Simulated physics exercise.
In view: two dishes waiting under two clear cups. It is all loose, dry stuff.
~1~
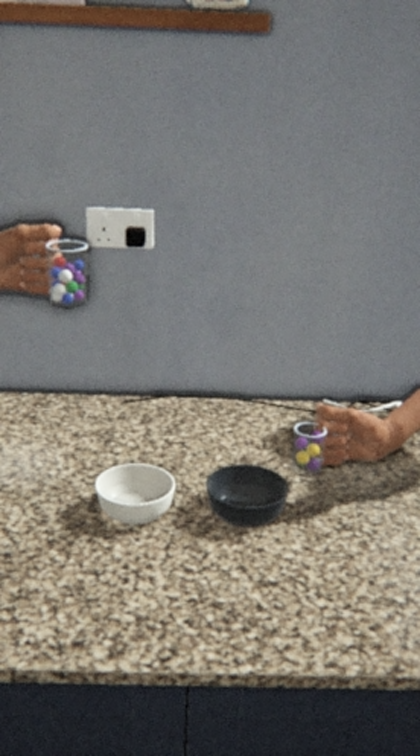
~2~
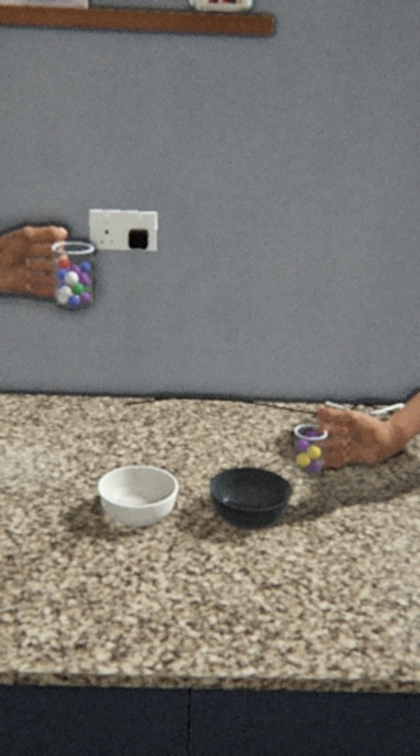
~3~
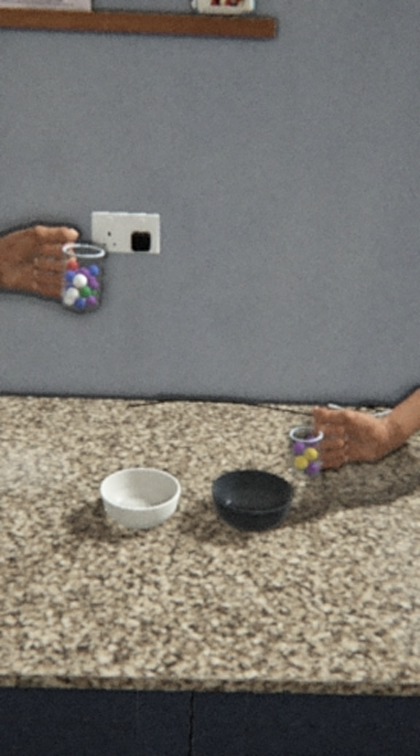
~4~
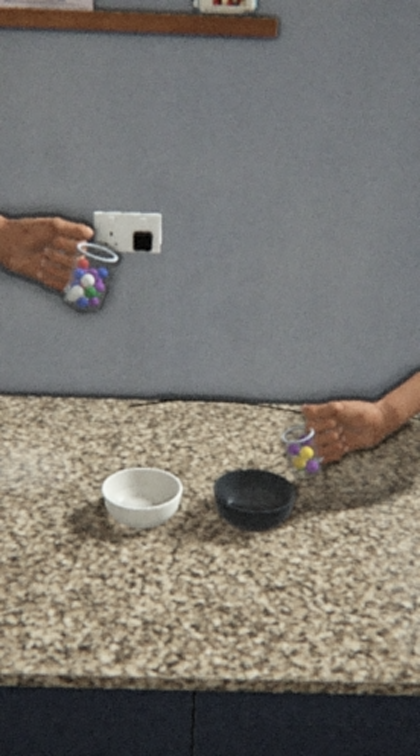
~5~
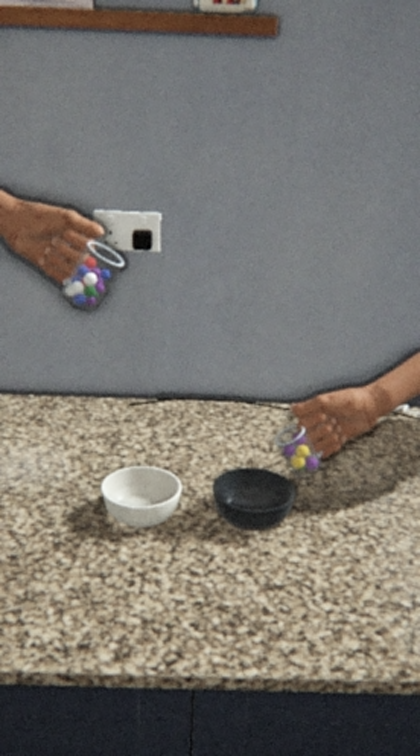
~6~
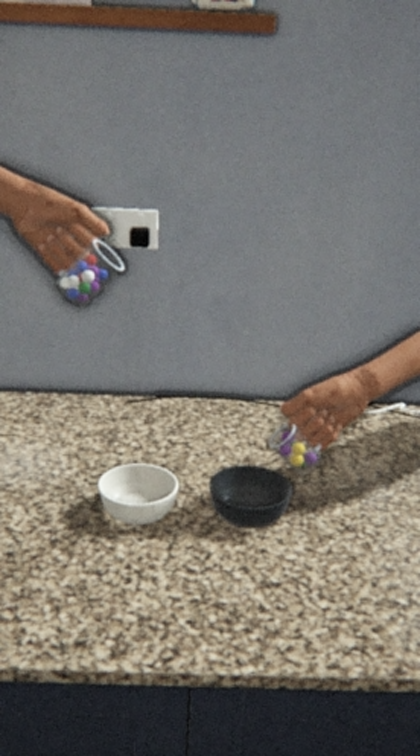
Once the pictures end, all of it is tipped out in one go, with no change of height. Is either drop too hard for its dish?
The left dish ends with pieces scattered round it and the right dish holds every piece.
Then, 0.37 s later than the last frame, left, every one still in the cup; right, every one still in the cup.
Then, 0.76 s later than the last frame, left, the larger part still in the cup, about a tenth in the air; right, the larger part still in the cup, about a tenth in the air.
Then, 1.23 s later than the last frame, left, roughly half in the dish, about a tenth outside the dish, roughly half in the air; right, every one in the dish.
When it is over, left, roughly a third in the dish, roughly two thirds outside the dish; right, every one in the dish, not one outside the dish.
